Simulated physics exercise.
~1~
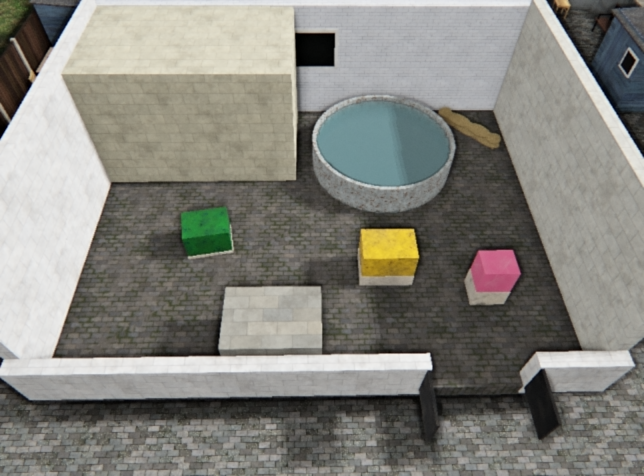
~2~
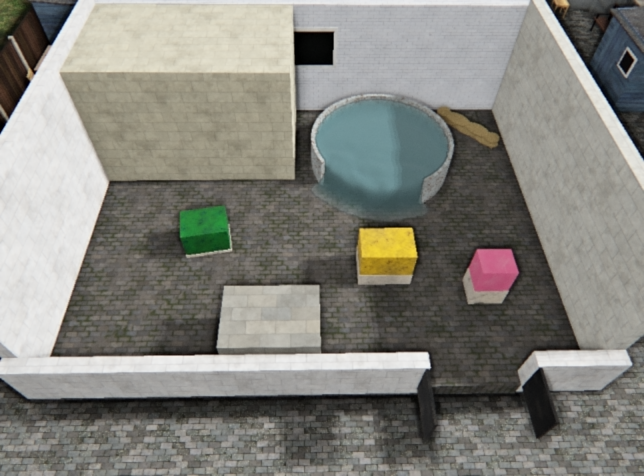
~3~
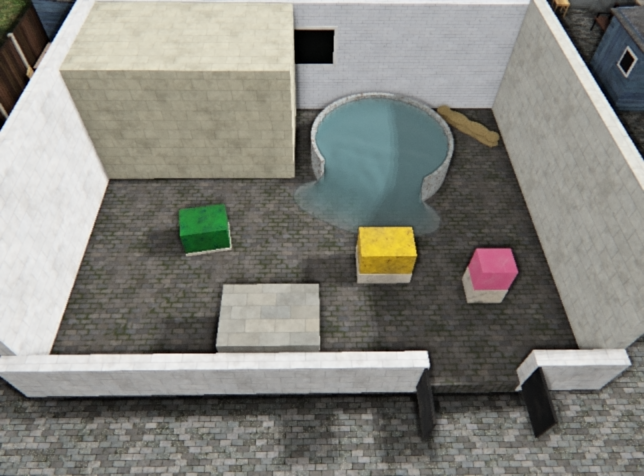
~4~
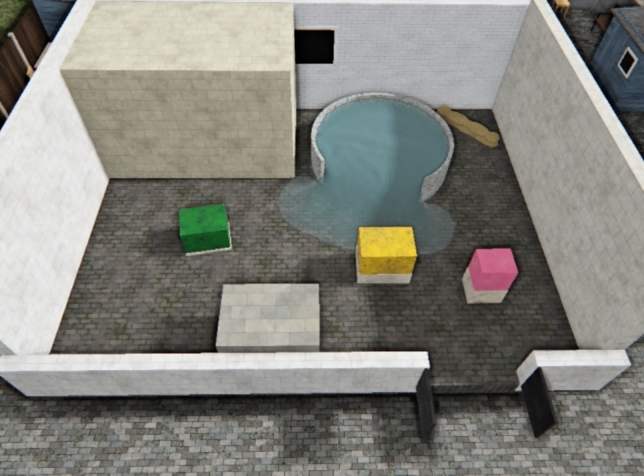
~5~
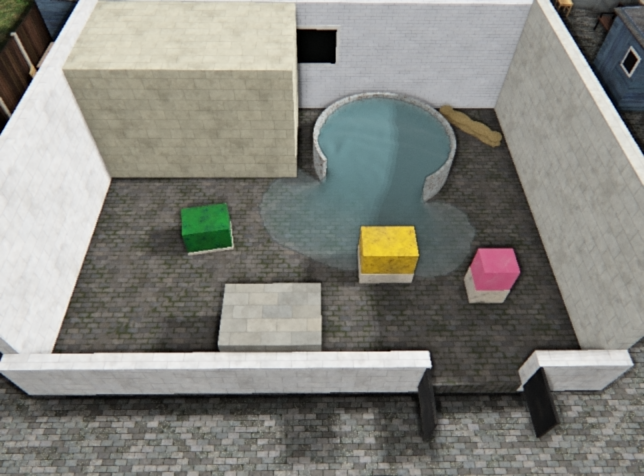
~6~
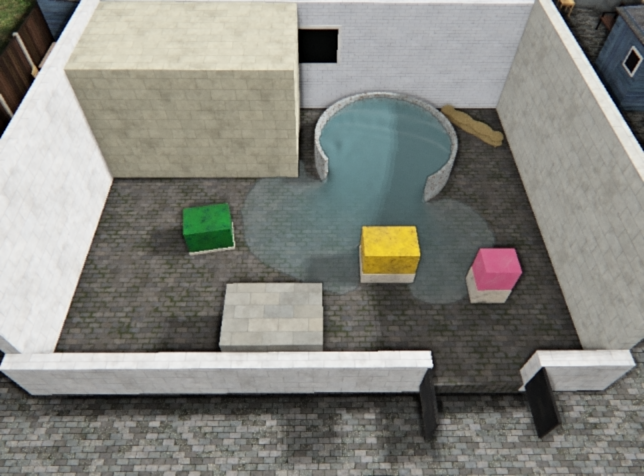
A round pool in a walled yard broke open at the front, and its water poured out across the dark paving, spreading around the yellow block and toward the green and pink ones, which stayed still.
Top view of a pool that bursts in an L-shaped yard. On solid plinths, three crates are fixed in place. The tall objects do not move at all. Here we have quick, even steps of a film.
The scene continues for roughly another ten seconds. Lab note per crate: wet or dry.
Result - pink crate: Dry; green crate: Wet; yellow crate: Wet.
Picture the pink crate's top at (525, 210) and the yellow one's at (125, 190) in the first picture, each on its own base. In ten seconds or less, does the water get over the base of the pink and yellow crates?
Summary - pink: Untouched, yellow: Untouched.
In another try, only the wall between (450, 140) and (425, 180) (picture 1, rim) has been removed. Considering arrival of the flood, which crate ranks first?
That would be the pink crate.
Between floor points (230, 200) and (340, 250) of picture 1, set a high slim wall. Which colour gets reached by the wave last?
The green one.
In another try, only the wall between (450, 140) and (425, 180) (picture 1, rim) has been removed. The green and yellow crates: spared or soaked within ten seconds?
In that case the green one is flooded and the yellow one is never flooded.
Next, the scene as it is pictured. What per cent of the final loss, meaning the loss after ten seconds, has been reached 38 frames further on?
My reading is about 65 per cent.
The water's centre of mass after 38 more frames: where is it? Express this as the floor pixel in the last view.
At roughly (296, 243).
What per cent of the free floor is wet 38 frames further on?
Estimate: Some 90 in a hundred.
A moment on, water covers 40 % of the floor; the pink crate water round its plinth, the green crate water round its plinth, the yellow crate water round its plinth.
Next, water covers 50 % of the floor; the pink crate water round its plinth, the green crate water round its plinth, the yellow crate water round its plinth.
Then, water covers 70 % of the floor; the pink crate water round its plinth, the green crate water round its plinth, the yellow crate water round its plinth.
Later, water covers 90 % of the floor; the pink crate water round its plinth, the green crate water round its plinth, the yellow crate water round its plinth.
In the end, water covers 100 % of the floor; the pink crate stayed above the water, the green crate was topped, the yellow crate was topped.
